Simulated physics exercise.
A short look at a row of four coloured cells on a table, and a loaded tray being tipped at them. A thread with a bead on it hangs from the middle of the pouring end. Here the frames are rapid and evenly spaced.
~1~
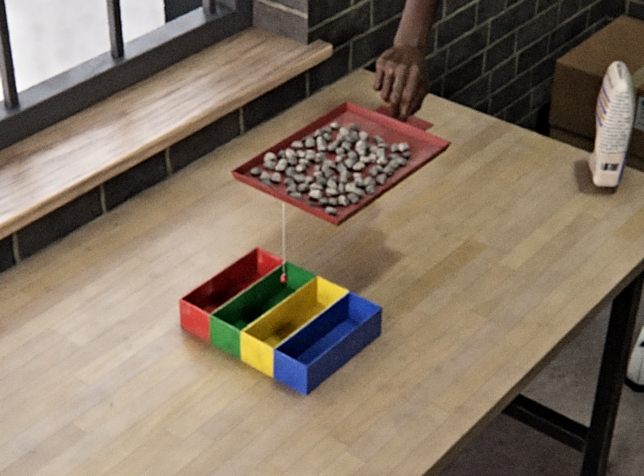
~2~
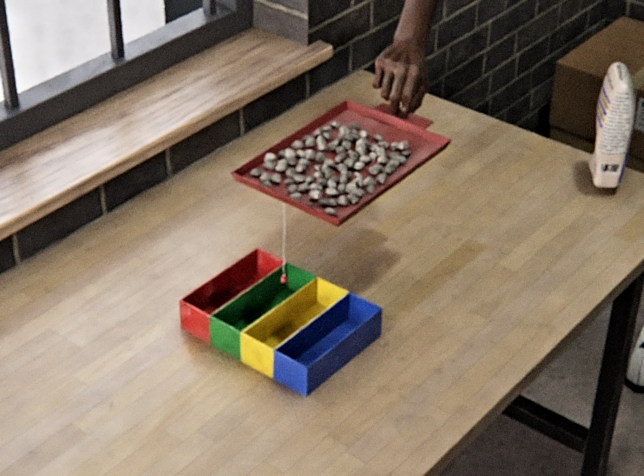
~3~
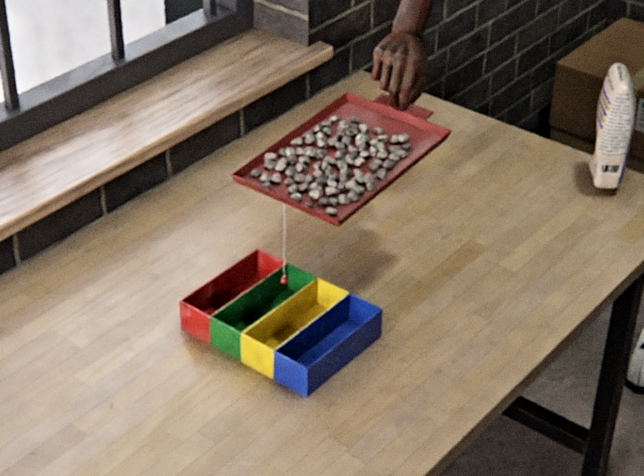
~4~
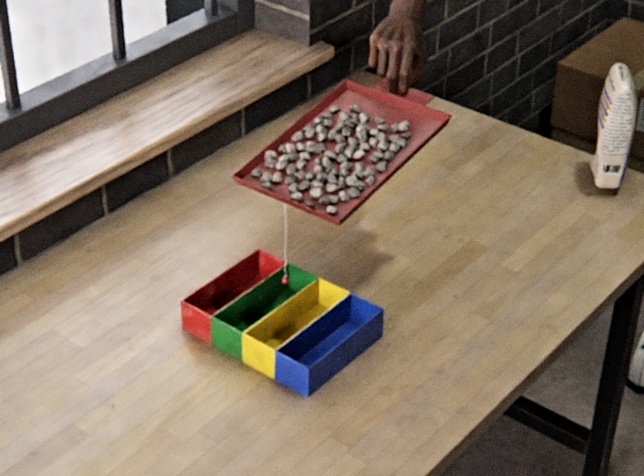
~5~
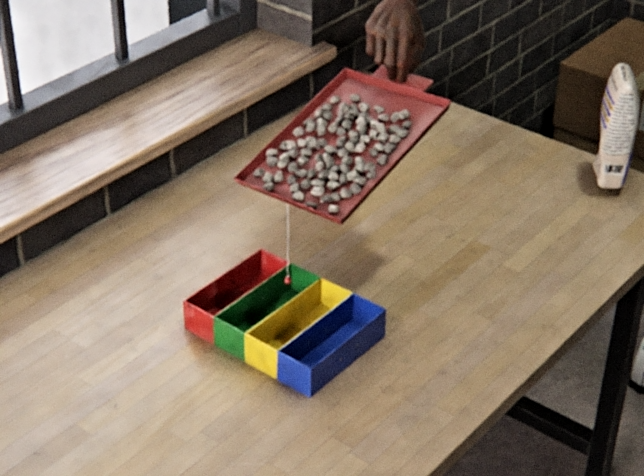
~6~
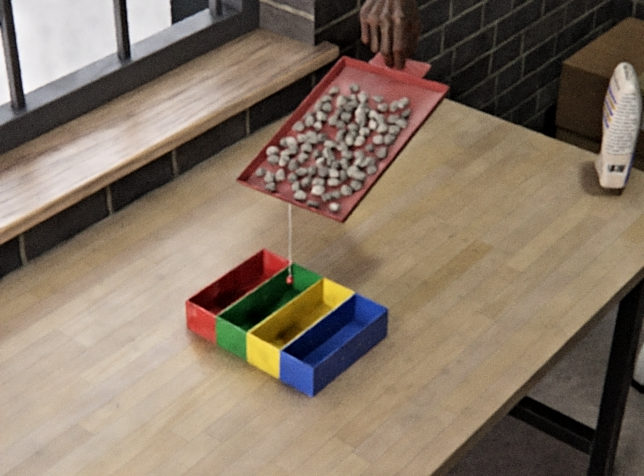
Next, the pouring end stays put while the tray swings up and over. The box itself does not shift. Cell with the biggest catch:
Red.
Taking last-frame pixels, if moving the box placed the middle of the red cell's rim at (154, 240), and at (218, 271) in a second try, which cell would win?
First place: The cell in blue; second place: That green cell.
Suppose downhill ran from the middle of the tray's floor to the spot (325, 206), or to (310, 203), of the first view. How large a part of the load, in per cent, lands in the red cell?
You'd get 0 per cent the first time and 0 per cent the second time.
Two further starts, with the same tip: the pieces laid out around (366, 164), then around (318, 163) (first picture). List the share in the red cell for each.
The first start gives 40 percent and the second 50 percent.
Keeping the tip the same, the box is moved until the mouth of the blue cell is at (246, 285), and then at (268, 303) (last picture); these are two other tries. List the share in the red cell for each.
You'd get near 0 per cent and afterwards near 0 per cent.
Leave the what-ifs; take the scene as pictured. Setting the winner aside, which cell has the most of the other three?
Second: That green cell.
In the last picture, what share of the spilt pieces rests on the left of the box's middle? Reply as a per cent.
Near 100 in a hundred.
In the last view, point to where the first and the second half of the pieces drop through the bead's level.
At (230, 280) for the first part, then at (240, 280) for the others.
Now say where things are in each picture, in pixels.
In the first frame, corners of the pouring end (236, 171) and (339, 217), level; middle of the load (331, 165), bits of gravel; bead on its thread (284, 279); red cell (195, 318); green cell (226, 335); yellow cell (258, 352); blue cell (290, 370).
In the second frame, corners of the pouring end (236, 172) and (338, 218), level; middle of the load (331, 164).
In the third frame, corners of the pouring end (236, 174) and (338, 218), tipped barely, lowest at the left corner; middle of the load (331, 161).
In the fourth frame, corners of the pouring end (236, 175) and (339, 217), tipped a little, lowest at the left corner; middle of the load (331, 156).
In the fifth frame, corners of the pouring end (238, 177) and (340, 217), tipped clearly, lowest at the left corner; middle of the load (332, 150).
In the sixth frame, corners of the pouring end (240, 178) and (341, 216), tipped clearly, lowest at the left corner; middle of the load (332, 145); red cell (201, 319); green cell (232, 336); yellow cell (264, 353); blue cell (296, 371).
Just after the last frame, tray tipped steeply; roughly two thirds on the tray; just a few in the green cell; just a few in the red cell; roughly a quarter falling or outside the box.
A moment on, tray tipped past a quarter turn; roughly half in the red cell; roughly a quarter in the green cell; about a tenth in the yellow cell; roughly a quarter falling or outside the box.
Further on, tray tipped past a quarter turn; roughly half in the red cell; roughly a quarter in the green cell; about a tenth in the yellow cell; roughly a quarter falling or outside the box.
When it is over, tray tipped past a quarter turn; roughly half in the red cell; roughly a quarter in the green cell; about a tenth in the yellow cell; not one in the blue cell; roughly a quarter outside the box.
